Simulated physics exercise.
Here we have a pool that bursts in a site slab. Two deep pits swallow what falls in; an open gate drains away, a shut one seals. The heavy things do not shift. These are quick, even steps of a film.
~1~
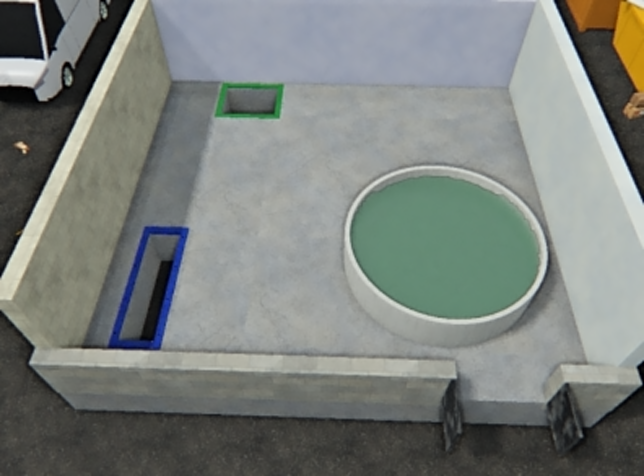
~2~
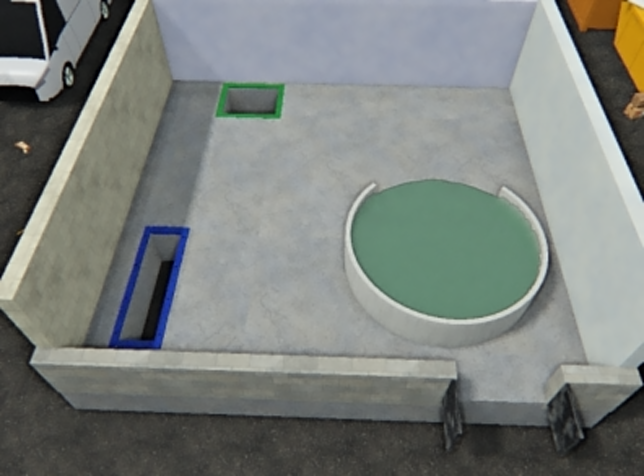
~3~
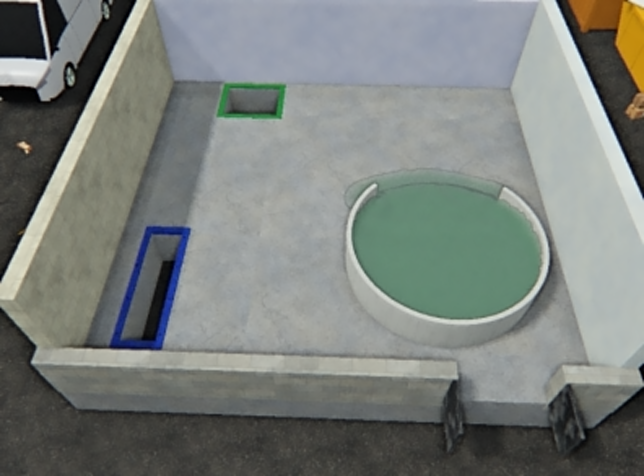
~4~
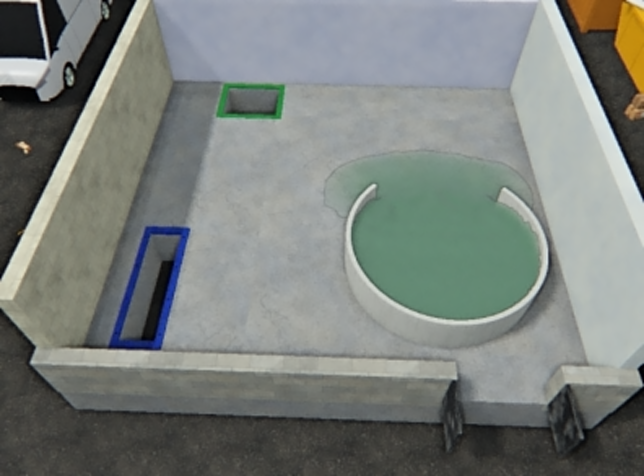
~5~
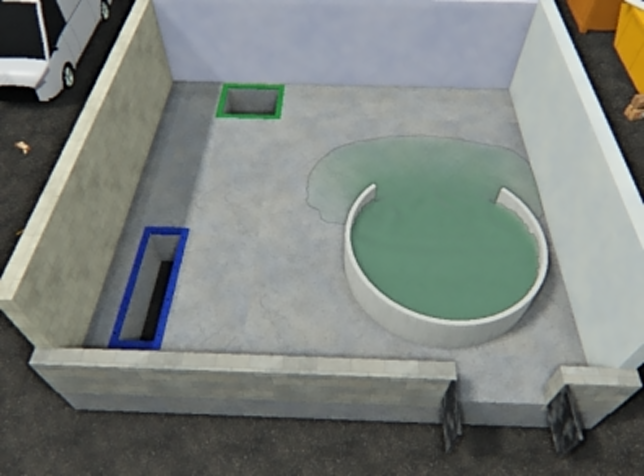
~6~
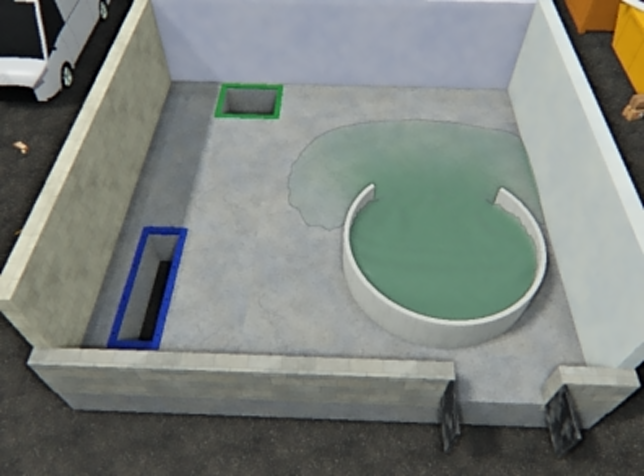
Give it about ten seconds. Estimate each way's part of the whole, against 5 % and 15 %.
In the end: The gate takes under 5 %; the green pit takes over 15 %; the blue pit takes under 5 %.
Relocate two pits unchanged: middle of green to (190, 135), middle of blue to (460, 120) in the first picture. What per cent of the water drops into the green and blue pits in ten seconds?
Per cent: Green 25, blue 35.
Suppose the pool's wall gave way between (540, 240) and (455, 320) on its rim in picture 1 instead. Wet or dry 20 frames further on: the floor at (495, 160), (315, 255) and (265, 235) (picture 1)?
One after the other: Awash, clear, free of water.
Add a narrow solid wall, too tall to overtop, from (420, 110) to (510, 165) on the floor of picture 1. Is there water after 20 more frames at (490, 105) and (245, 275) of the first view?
In that order: Flooded, not flooded.
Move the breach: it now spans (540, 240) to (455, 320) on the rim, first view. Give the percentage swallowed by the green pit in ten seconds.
Parts in a hundred: Green 2.
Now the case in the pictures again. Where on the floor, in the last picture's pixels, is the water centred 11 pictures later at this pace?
Around (425, 192).
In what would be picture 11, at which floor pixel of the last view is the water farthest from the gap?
At about (283, 87).
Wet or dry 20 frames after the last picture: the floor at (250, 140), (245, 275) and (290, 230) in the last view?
As listed: Covered, clear, dry.
A moment on, water covers 40 % of the floor; the gate 0 %, the green pit 0 %, the blue pit 0 %.
Next, water covers 40 % of the floor; the gate 0 %, the green pit 1 %, the blue pit 0 %.
Then, water covers 45 % of the floor; the gate 0 %, the green pit 9 %, the blue pit 0 %.
Later, water covers 65 % of the floor; the gate 0 %, the green pit 21 %, the blue pit 0 %.
In the end, water covers 90 % of the floor; the gate 2 %, the green pit 33 %, the blue pit 1 %.
